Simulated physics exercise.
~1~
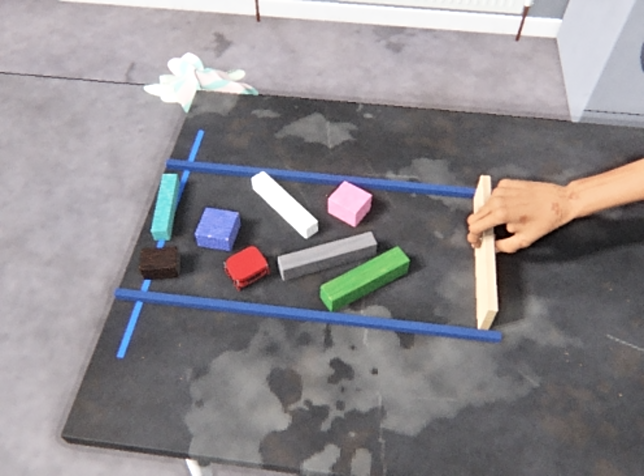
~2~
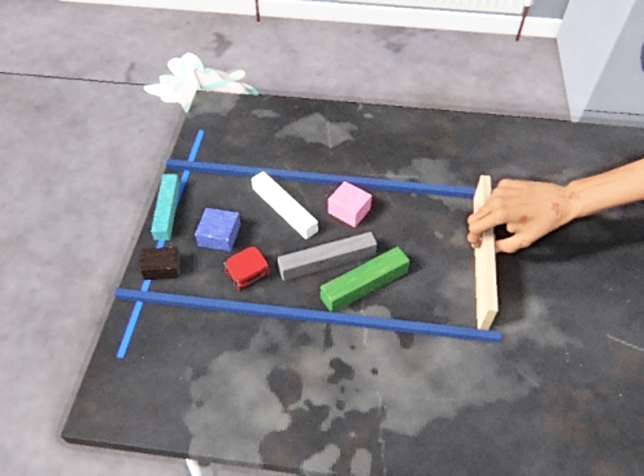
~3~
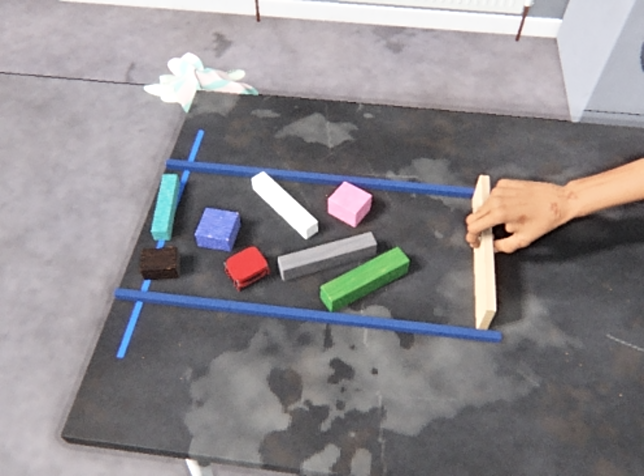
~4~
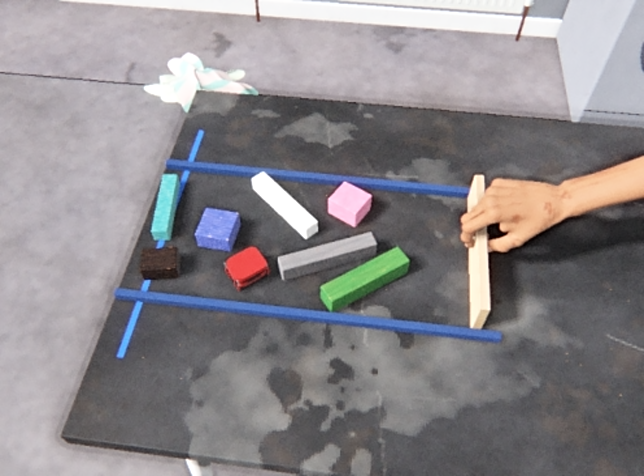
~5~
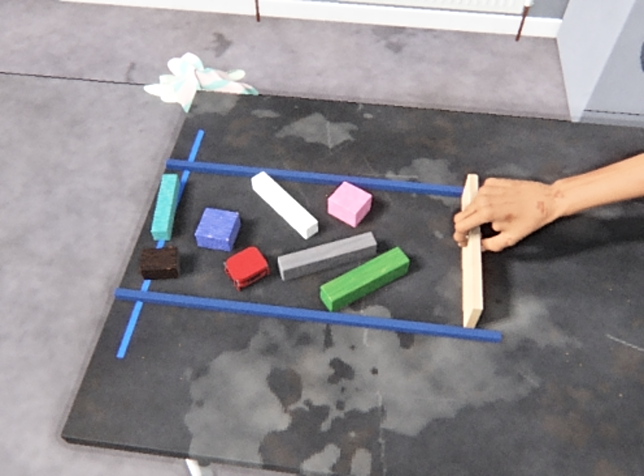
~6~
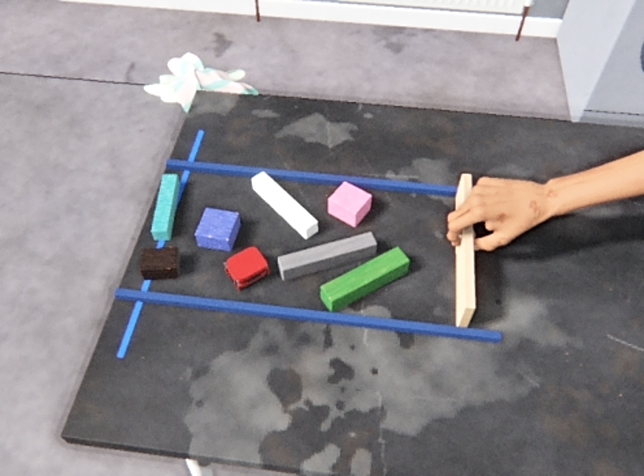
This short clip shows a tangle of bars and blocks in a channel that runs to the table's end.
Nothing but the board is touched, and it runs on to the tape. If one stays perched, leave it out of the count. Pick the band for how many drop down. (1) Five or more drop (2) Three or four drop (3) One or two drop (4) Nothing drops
1, five or more drop.
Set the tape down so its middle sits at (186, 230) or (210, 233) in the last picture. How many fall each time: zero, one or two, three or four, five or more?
Five or more; three to four.
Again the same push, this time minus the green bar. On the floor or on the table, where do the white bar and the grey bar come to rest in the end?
So the white bar goes down and the grey bar keeps its place.
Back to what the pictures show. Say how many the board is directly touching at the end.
It touches 1.
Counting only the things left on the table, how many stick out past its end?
Things overhanging at the end: 1.
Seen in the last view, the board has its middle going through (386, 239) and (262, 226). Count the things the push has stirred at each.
At first I count 1, and then 7.
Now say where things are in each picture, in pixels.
In the first frame, turquoise bar (166, 206); black block (161, 263); blue block (219, 229); board (485, 249); tape (167, 228).
In the second frame, black block (161, 263); white bar (284, 204).
In the third frame, blue block (219, 229); red case (247, 269).
In the fourth frame, turquoise bar (167, 206); grey bar (328, 256).
In the fifth frame, black block (161, 263); green bar (365, 279).
In the sixth frame, turquoise bar (167, 206); black block (161, 263); blue block (219, 229); board (464, 247); tape (167, 228).
Soon after, none off yet; turquoise bar at rest near (167, 206); black block at rest near (161, 263); blue block at rest near (219, 229).
In the end, the number that fall off is five or more; gone, green bar, grey bar, white bar, red case, blue block, black block and turquoise bar.
